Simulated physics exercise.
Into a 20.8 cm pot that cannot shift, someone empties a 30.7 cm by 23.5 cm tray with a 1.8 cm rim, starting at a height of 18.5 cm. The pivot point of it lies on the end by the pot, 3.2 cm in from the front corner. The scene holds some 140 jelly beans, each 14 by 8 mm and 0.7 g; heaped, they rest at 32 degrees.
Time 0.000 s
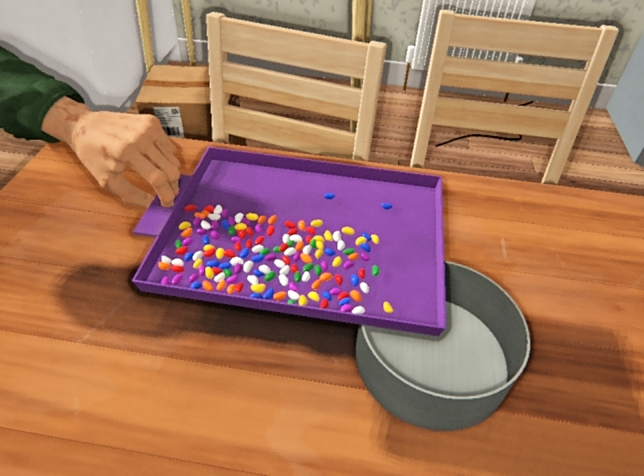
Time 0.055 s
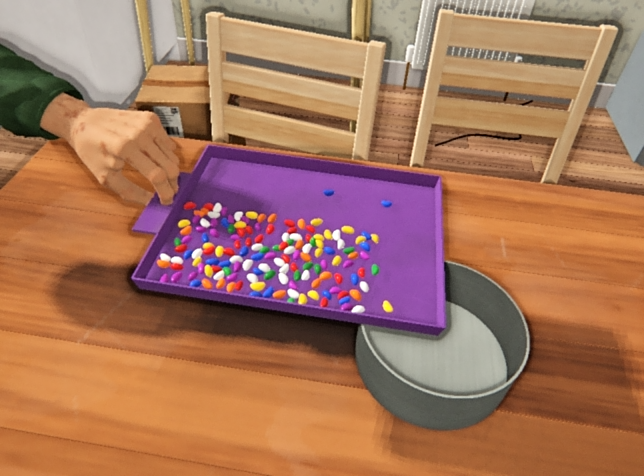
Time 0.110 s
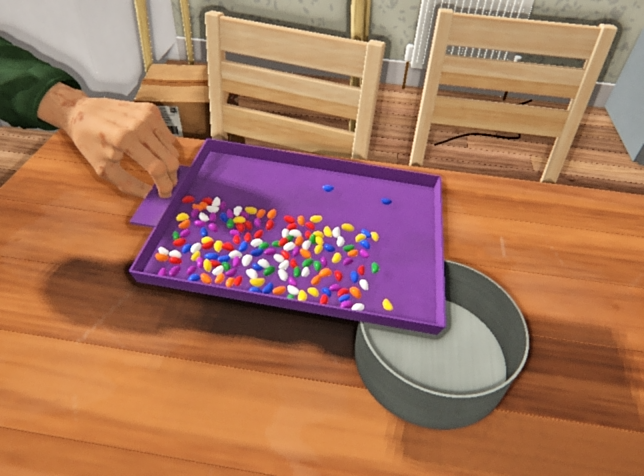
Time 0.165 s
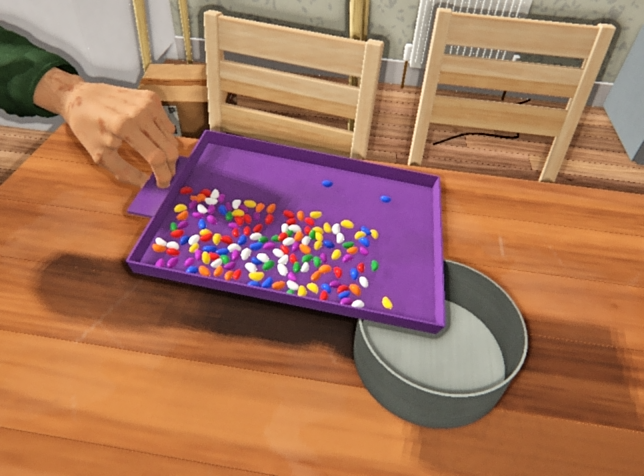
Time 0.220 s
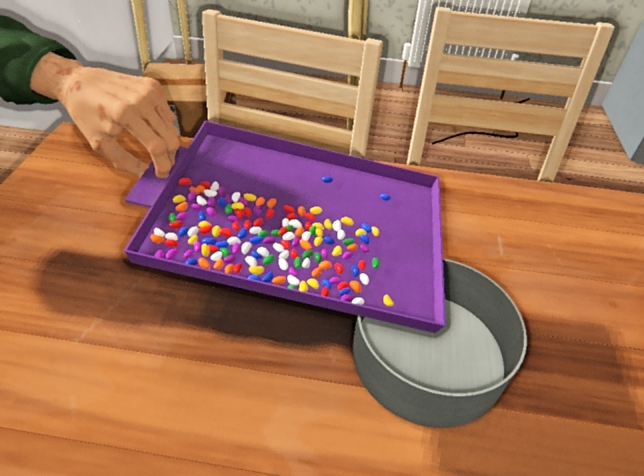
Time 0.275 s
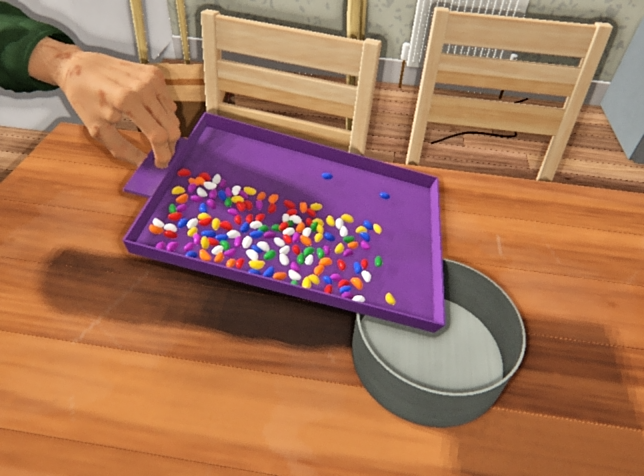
The footage shows a hand gripping the left end of a purple tray scattered with colorful jelly beans above a wooden table, gradually raising that end slightly while the opposite end stays over a round gray pot.
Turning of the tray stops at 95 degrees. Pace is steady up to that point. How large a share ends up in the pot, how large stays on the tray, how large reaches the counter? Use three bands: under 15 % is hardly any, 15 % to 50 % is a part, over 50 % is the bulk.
Shares - pot: The bulk; tray: Hardly any; counter: A part.
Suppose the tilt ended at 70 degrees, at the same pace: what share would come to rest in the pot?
15 percent.
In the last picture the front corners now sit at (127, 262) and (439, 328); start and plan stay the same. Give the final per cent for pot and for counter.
Pot 10; counter 90.
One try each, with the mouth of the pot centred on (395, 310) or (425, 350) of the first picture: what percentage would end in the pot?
First try about 60 per cent, second try about 65 per cent.
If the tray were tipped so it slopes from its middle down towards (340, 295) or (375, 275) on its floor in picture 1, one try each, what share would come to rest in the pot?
Estimate: Some 10 % and some 35 % respectively.
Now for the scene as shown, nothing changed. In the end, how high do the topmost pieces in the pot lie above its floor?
Around 1.0 cm above the floor.
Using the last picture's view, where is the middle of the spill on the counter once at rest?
Middle of the spill at rest: Roughly (430, 273).
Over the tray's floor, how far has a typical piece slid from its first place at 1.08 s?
About 18 cm.
Then, at 1.08 s, tilt 50 degrees; the tray holds 90 %, the pot 0 %.
After 1.62 s, tilt 76 degrees; the tray holds 75 %, the pot 15 %.
After 2.22 s, tilt 95 degrees; the tray holds 20 %, the pot 55 %.
At rest (3.9 s), pot 80 %, tray 0 %, counter 20 %.
